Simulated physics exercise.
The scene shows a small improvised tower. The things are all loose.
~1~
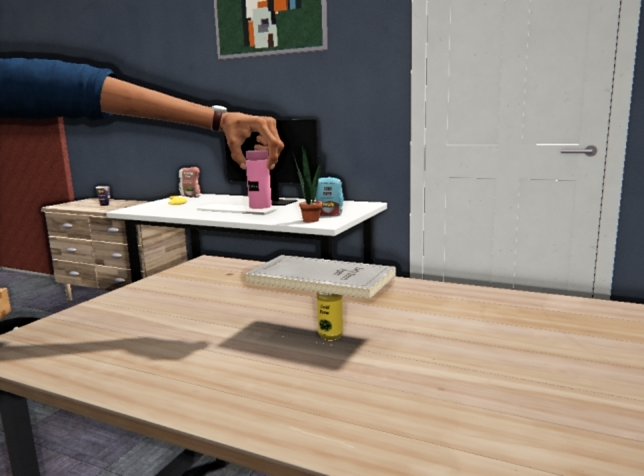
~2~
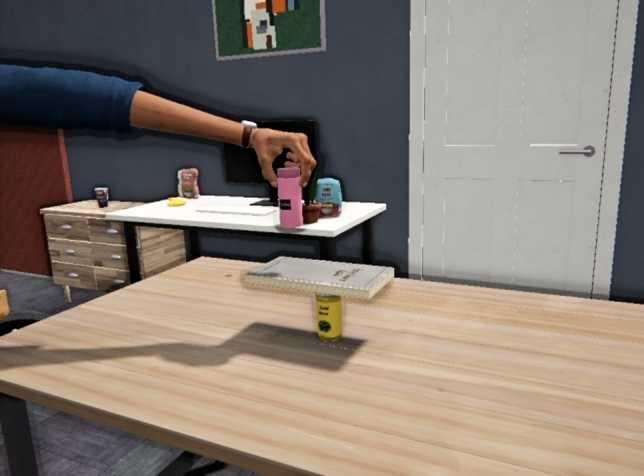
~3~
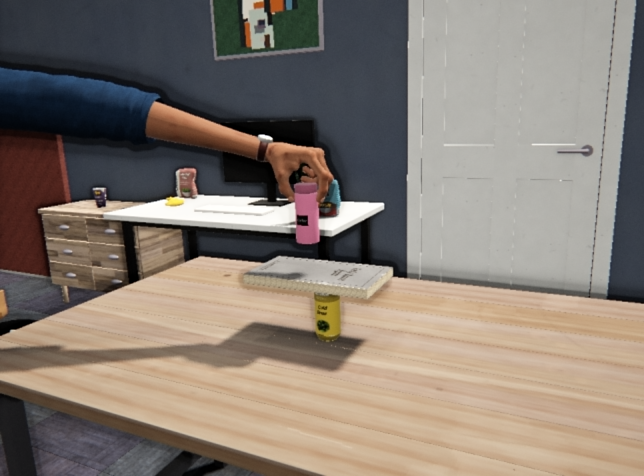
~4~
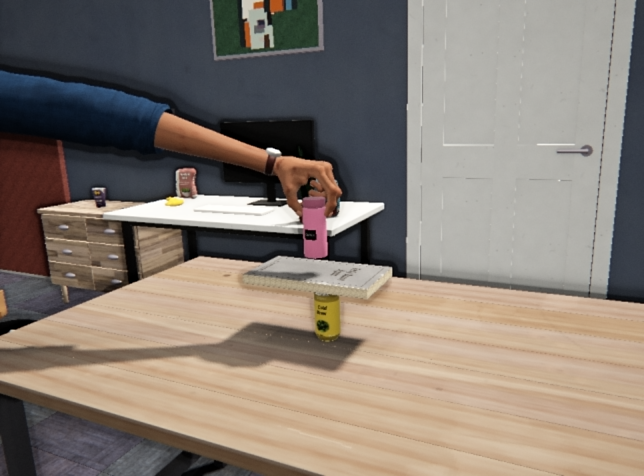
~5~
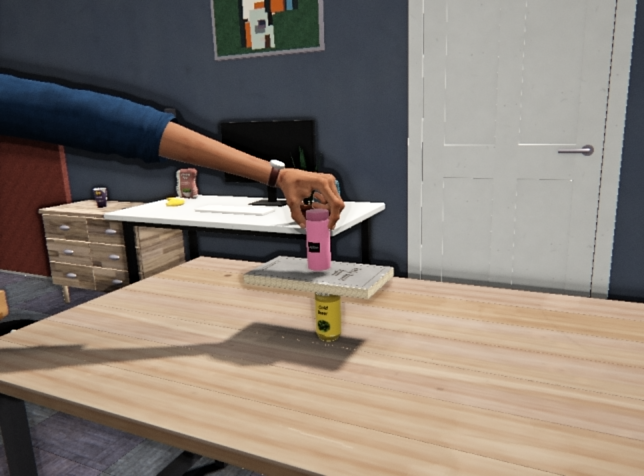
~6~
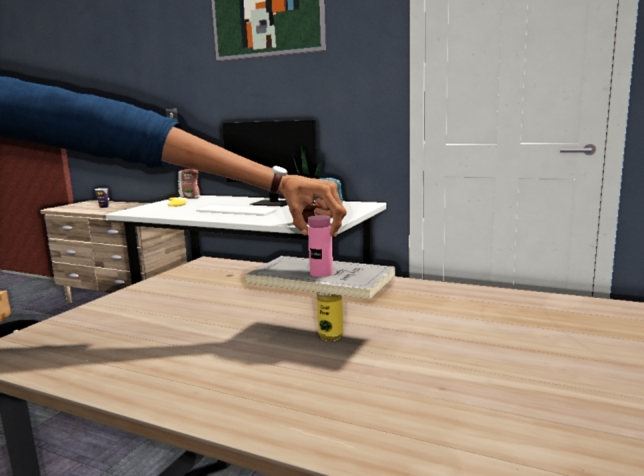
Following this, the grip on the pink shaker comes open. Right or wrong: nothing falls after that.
Right.
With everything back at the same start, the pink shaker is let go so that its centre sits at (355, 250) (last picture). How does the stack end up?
What happens next is that it remains standing.
Then, 0.30 s on from there, no change.
Then, 1.00 s on from there, pink shaker resting near (320, 246).
In the end, all 3 unmoved. At the end, from the last picture's camera, pink shaker near (320, 246). The stack keeps its balance.
